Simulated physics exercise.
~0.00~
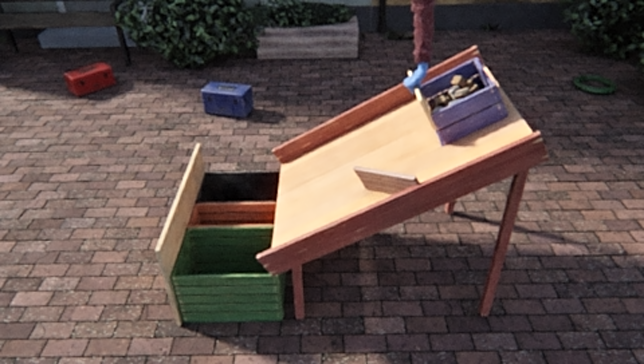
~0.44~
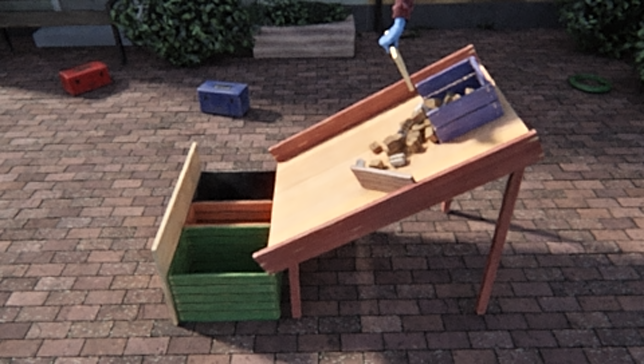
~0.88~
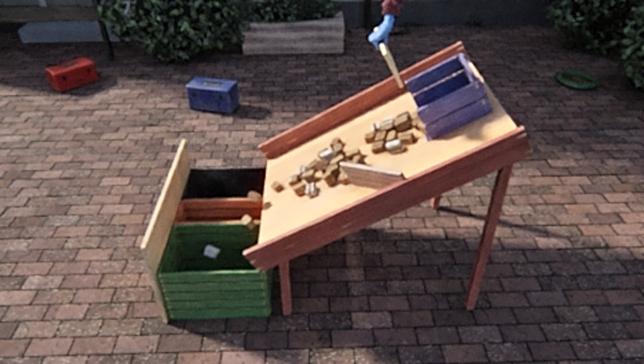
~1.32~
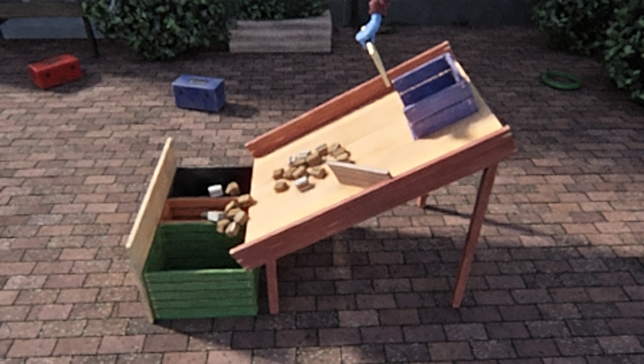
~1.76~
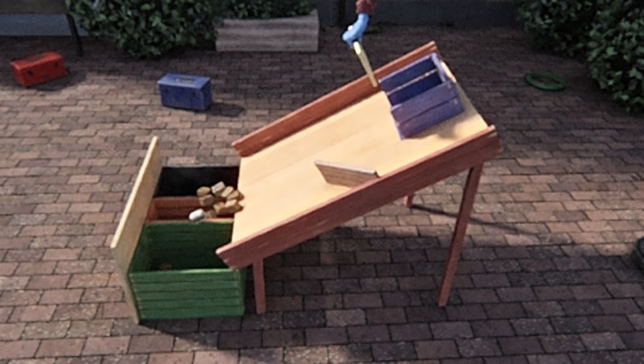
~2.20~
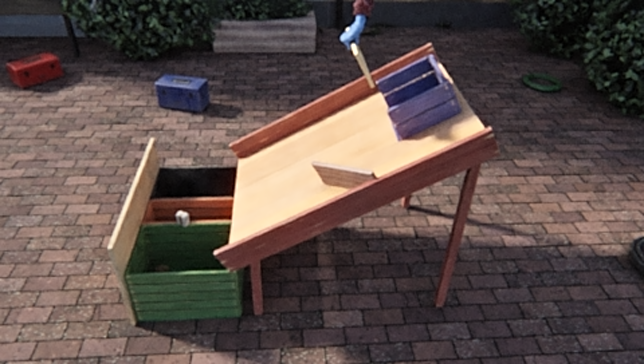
Small brown blocks spill from a blue pen, slide down a sloping table and drop into bins.
